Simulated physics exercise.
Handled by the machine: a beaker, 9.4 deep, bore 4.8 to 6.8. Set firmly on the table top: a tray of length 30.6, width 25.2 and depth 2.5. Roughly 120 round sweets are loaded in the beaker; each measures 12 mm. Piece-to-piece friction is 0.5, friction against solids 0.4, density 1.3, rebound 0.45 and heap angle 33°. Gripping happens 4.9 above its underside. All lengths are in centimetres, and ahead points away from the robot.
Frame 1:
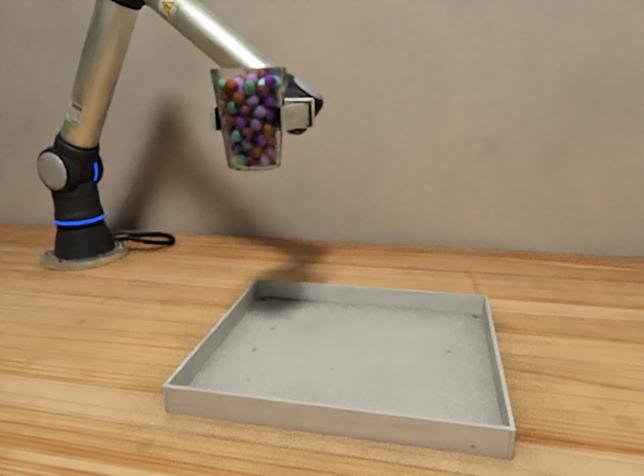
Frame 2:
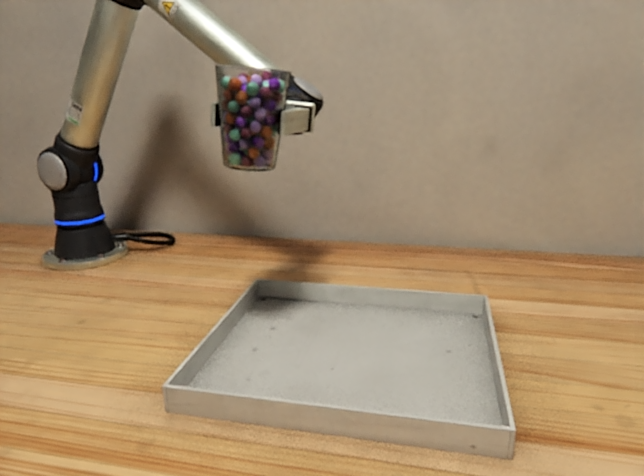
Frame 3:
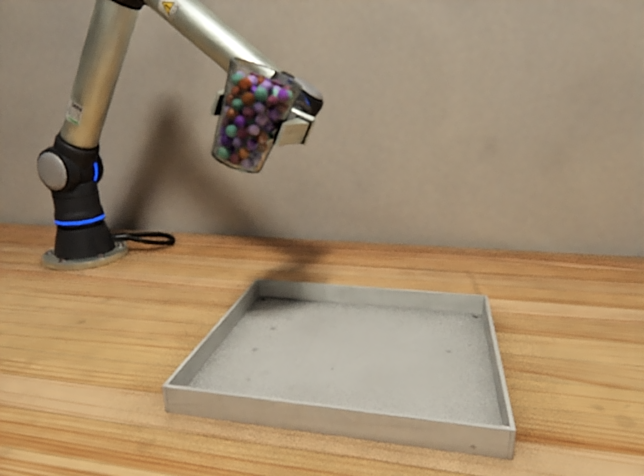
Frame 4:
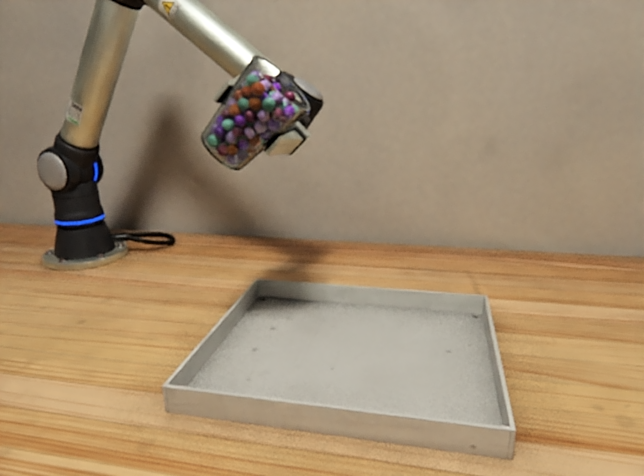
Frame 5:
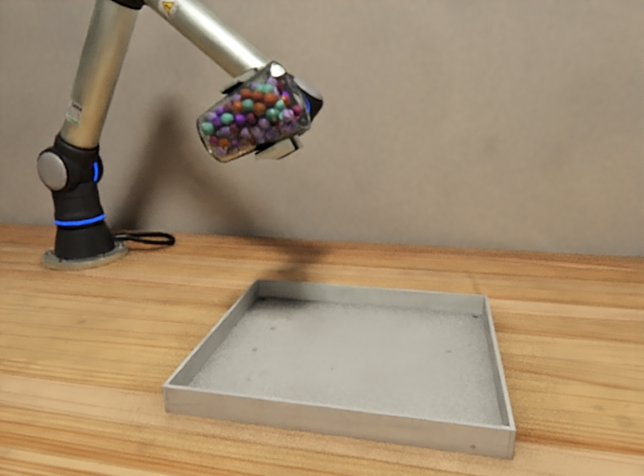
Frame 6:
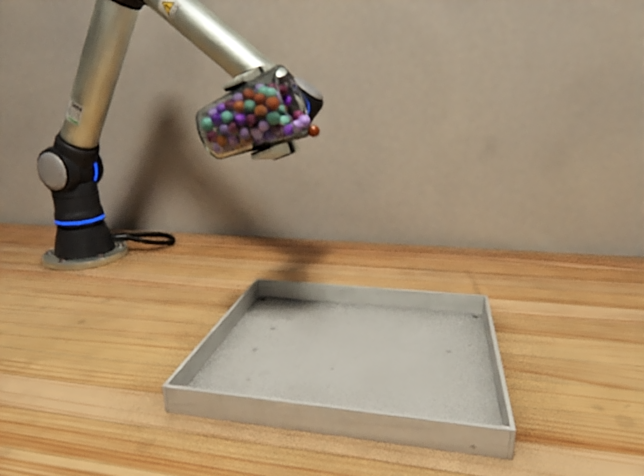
The video shows a robotic arm holding a clear beaker of colourful round sweets above a grey tray on a wooden table, gradually tilting the beaker to the right until one orange sweet appears at its rim.
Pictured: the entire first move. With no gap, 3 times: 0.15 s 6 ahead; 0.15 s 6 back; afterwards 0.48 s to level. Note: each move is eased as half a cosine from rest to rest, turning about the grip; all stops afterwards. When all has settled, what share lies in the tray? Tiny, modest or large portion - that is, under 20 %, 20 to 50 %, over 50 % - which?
A large portion.
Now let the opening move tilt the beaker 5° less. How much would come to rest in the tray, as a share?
It would come to roughly 55 per cent.
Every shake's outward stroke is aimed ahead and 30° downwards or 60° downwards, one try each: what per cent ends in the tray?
Result: Approx. 45 % and 20 %, one try each.
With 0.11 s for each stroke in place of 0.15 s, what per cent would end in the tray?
Estimate: Near 80 per cent.
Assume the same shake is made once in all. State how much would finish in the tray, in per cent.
Roughly 45 in a hundred.
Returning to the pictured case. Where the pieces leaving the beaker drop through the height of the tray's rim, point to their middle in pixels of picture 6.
Estimated centre around (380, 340) in pixels.
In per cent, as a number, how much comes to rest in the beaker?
Near 30 in a hundred.
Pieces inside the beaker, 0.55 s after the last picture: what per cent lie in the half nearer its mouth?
Around 75 per cent of it.
Then, 0.55 s later, tilted 70° forward, highest piece 27 above the table; 57 in the beaker, 50 in the tray, 16 in flight or on a rim.
Then, 1.10 s later, tilted 43° forward, highest piece 27 above the table; 81 in the tray, 37 in the beaker, 4 on the table or floor, 1 in flight or on a rim.
Then, 1.58 s later, level, highest piece 27 above the table; 82 in the tray, 37 in the beaker, 4 on the table or floor.
Then, 2.63 s later, level, highest piece 27 above the table; 82 in the tray, 37 in the beaker, 4 on the table or floor.
At rest, 82 in the tray, 37 in the beaker, 4 on the table or floor. That is 67 % in the tray.
